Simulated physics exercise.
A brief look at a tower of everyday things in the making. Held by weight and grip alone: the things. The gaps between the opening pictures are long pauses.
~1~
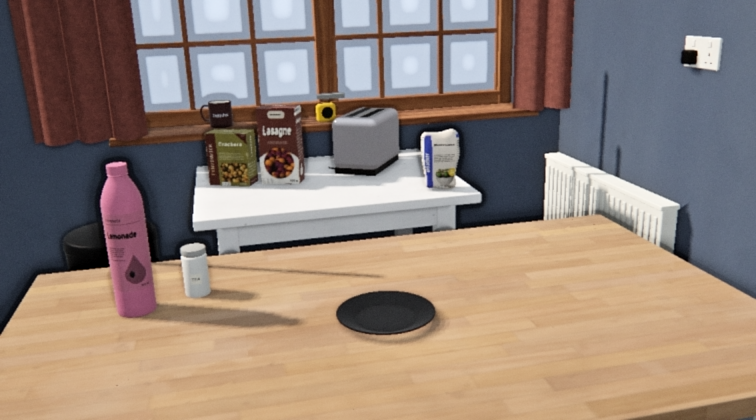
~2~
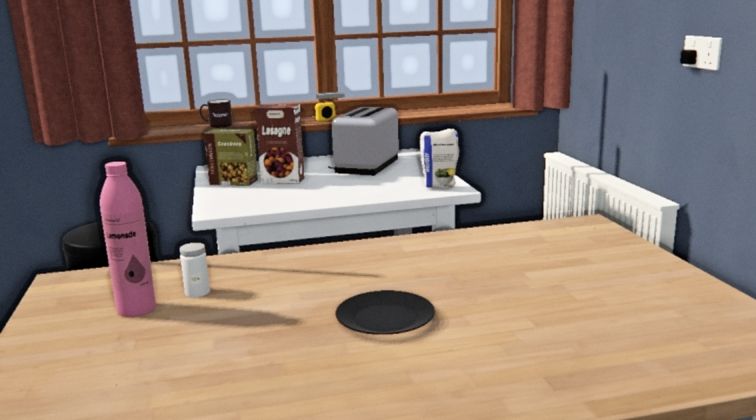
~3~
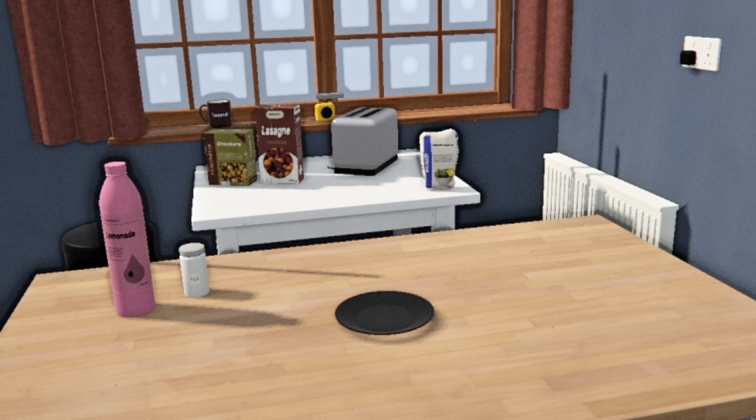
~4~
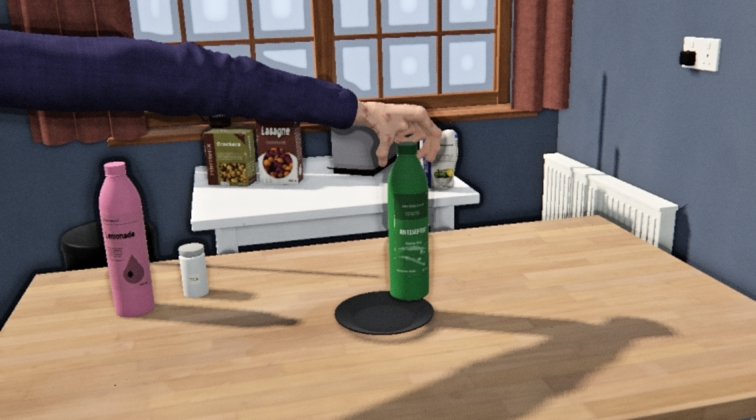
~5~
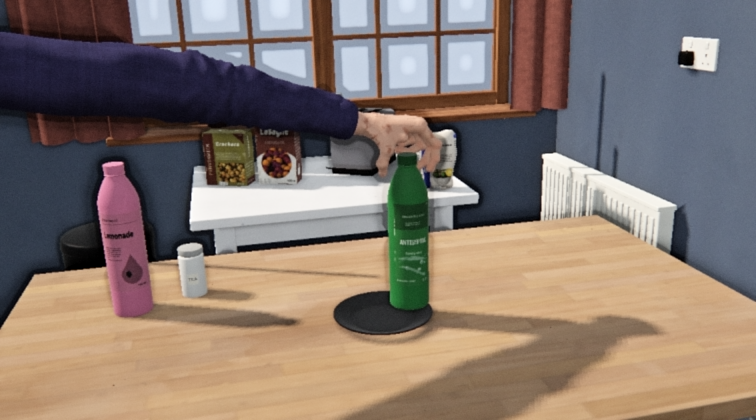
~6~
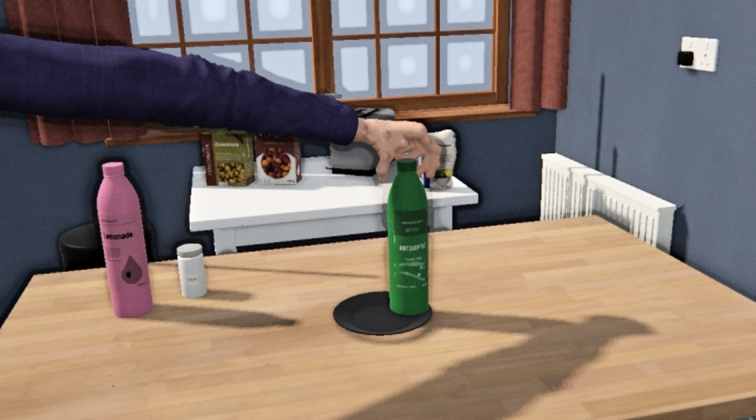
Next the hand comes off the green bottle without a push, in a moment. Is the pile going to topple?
It will remain standing.
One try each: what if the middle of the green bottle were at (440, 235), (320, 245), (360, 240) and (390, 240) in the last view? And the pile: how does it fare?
Attempt one, the pile falls over; attempt two, it falls over; attempt three, it survives; attempt four, it survives.
Then, 0.60 s after the last picture, nothing has stirred.
Then, 1.60 s after the last picture, green bottle resting near (408, 237).
At rest, all 4 in place. Seen from the same camera at the end, green bottle near (408, 237). The pile holds.
